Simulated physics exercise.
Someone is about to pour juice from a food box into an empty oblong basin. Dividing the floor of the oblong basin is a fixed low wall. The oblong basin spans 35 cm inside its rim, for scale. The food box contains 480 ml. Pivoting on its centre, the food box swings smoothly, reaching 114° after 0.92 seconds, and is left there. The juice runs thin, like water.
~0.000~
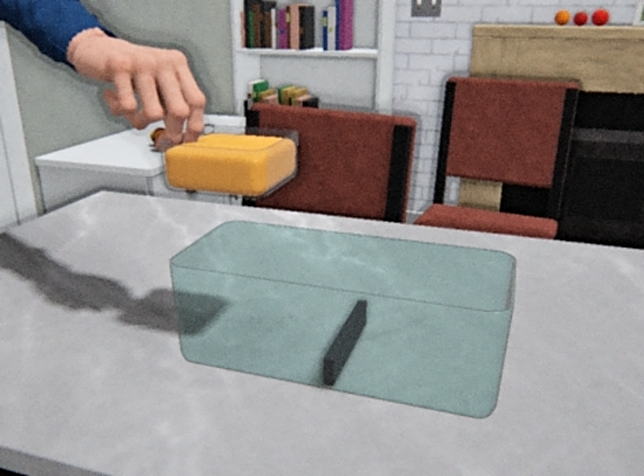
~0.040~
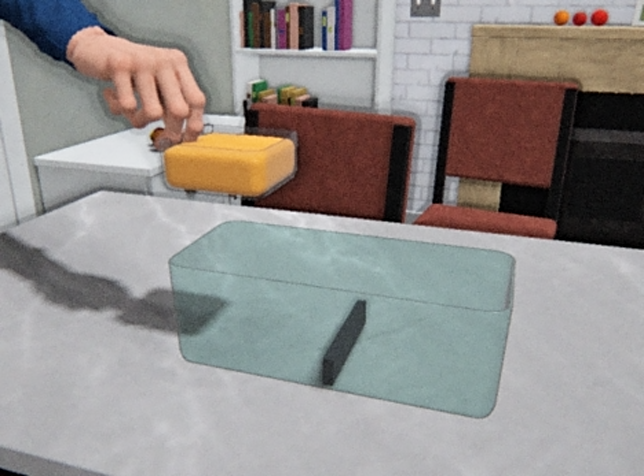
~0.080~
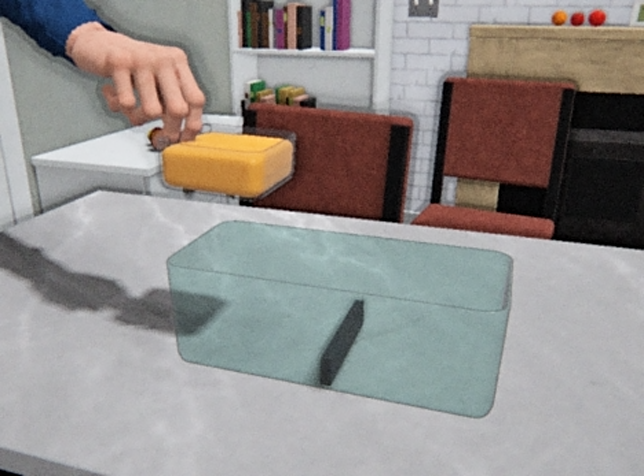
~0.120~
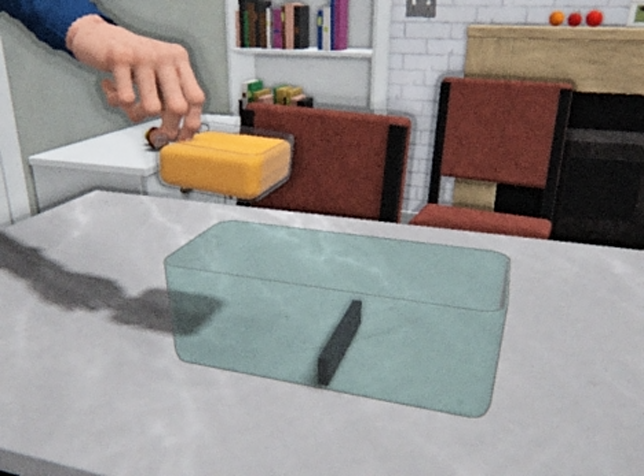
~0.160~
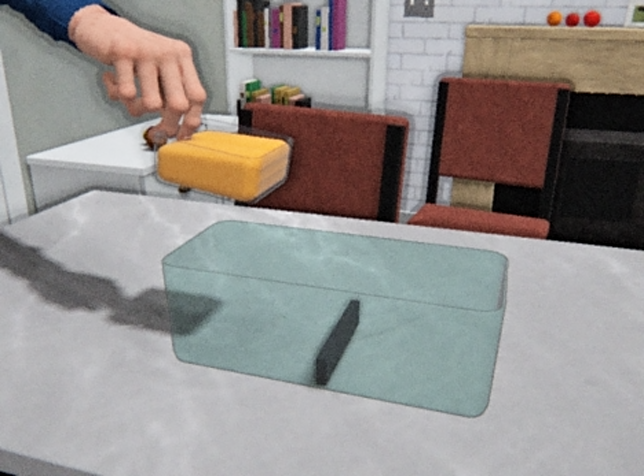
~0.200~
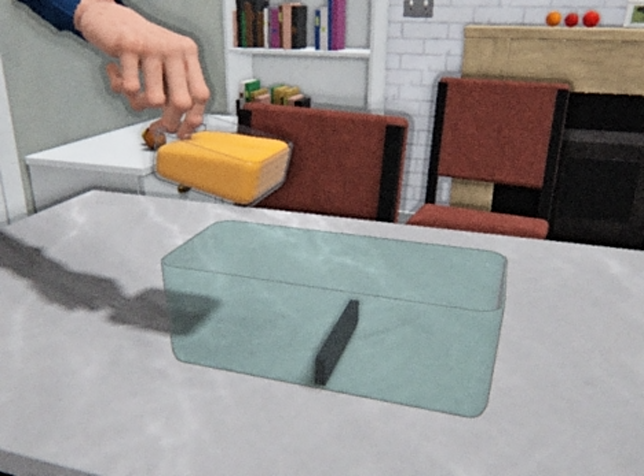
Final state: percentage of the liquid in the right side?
Approximately 22 %.
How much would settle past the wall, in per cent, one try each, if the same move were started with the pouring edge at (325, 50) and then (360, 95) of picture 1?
75 in a hundred, followed by 80 in a hundred.
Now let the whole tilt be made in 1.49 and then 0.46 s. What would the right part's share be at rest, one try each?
In turn about 30 and 20 per cent.
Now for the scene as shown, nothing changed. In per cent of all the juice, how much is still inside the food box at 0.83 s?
Around 3 in a hundred is still there.
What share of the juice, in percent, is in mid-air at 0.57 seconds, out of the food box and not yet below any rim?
38 %.
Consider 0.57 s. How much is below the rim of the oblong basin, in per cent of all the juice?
36 %, more or less.
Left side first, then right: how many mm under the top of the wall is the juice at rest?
Left about 18 mm, right about 28 mm.
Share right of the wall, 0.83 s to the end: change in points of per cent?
The share ends bigger than before, by about 1 %.
After 0.57 s the tilt is 77° and 26 per cent is still to pour, 31 is left of the wall and 5 right of it.
After 0.83 s the tilt is 112° and 3 per cent is still to pour, 73 is left of the wall and 21 right of it.
After 1.12 s the tilt is 114° and 0 per cent is still to pour, 78 is left of the wall and 21 right of it.
After 1.42 s the tilt is 114° and 0 per cent is still to pour, 77 is left of the wall and 22 right of it.
In the end 77 per cent lies left of the wall, 22 right of it and 1 outside.
